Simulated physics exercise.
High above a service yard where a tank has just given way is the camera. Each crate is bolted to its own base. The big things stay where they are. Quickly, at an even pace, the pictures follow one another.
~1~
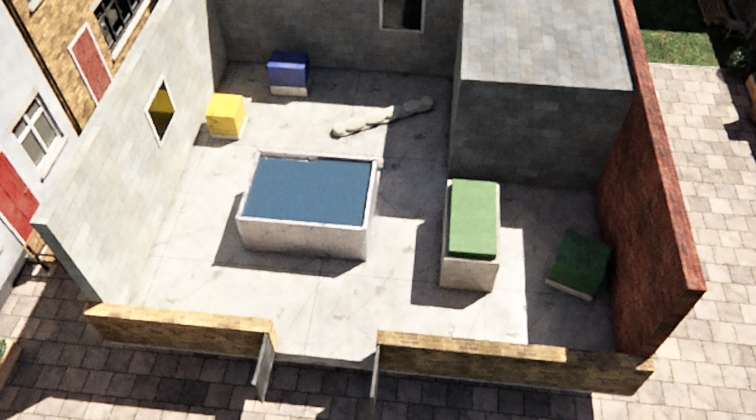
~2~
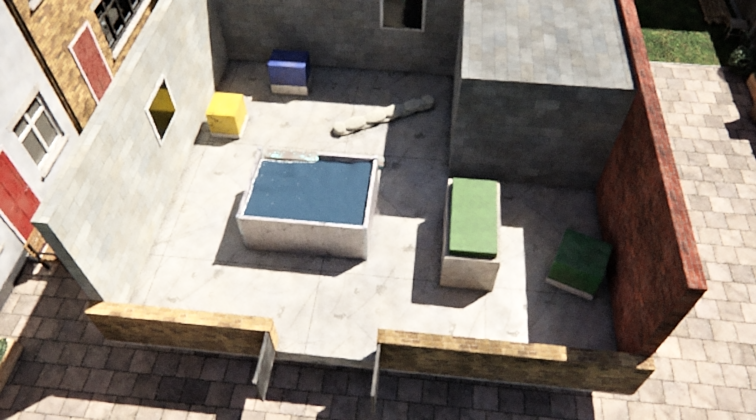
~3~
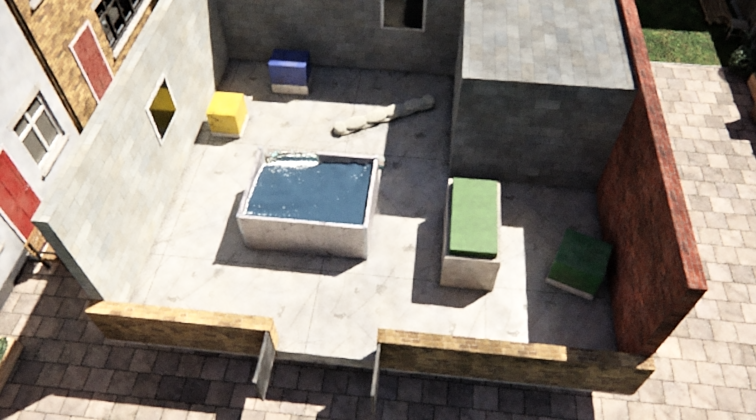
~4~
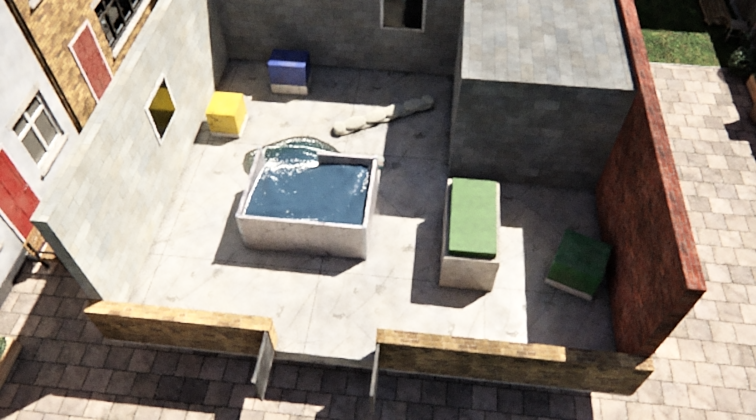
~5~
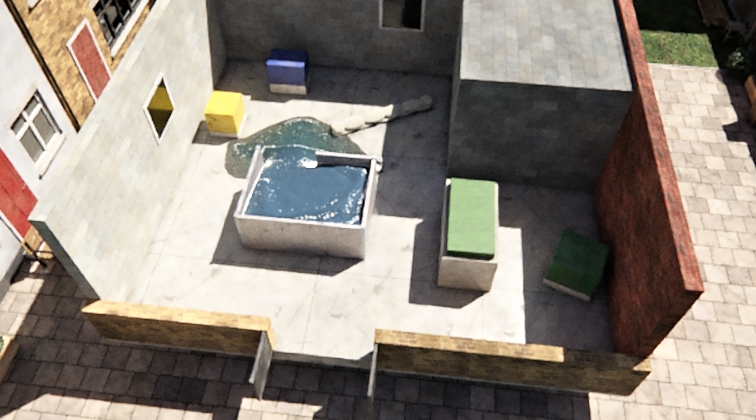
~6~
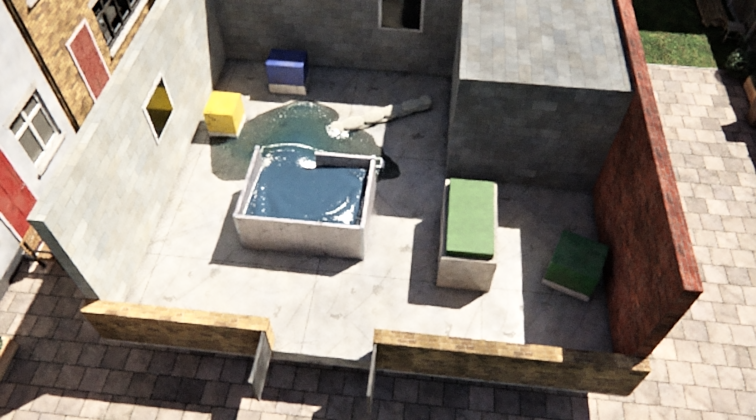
A square tank's water ripples, then pours out its far side and spreads across the yard.
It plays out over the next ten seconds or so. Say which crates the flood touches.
At the end, I expect the blue crate to get touched; I expect the yellow crate to get touched; I expect the green crate to never get touched.
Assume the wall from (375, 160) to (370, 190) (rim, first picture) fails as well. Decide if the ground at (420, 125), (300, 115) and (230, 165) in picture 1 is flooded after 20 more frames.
Order as asked: Swamped, untouched, untouched.
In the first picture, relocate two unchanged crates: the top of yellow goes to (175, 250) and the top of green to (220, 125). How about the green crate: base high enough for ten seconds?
After ten seconds, green crate is overtopped.
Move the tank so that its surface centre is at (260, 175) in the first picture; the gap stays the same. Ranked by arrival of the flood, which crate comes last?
The one in green.
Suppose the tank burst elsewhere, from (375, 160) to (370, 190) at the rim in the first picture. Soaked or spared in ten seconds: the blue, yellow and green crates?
I'd expect the blue crate remains untouched, the yellow crate remains untouched, and the green crate goes wet.
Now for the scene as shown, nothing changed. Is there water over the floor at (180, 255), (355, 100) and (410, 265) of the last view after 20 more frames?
Point one sodden, point two sodden, point three left clear.
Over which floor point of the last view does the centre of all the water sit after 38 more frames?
The water centres close to (321, 151).
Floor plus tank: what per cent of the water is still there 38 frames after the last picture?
Roughly 100 per cent.
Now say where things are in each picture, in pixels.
In the first frame, the water tank at (309, 190) is whole and still.
In the second frame, the front is at a hidden place, out from the gap on the water tank's far side.
In the third frame, water pours out on the water tank's far side and has run to a hidden place.
In the fourth frame, water pours out on the water tank's far side and has run to (249, 155).
In the fifth frame, water pours out on the water tank's far side and has run to (300, 119).
In the sixth frame, the front is at (299, 103), out from the gap on the water tank's far side.
A moment on, water covers 30 % of the floor; the blue crate water round its plinth, the yellow crate water round its plinth, the green crate not reached.
Next, water covers 40 % of the floor; the blue crate water round its plinth, the yellow crate water round its plinth, the green crate not reached.
Then, water covers 50 % of the floor; the blue crate water round its plinth, the yellow crate water round its plinth, the green crate not reached.
Later, water covers 70 % of the floor; the blue crate water round its plinth, the yellow crate water round its plinth, the green crate water round its plinth.
In the end, water covers 90 % of the floor; the blue crate was topped, the yellow crate was topped, the green crate stayed above the water.
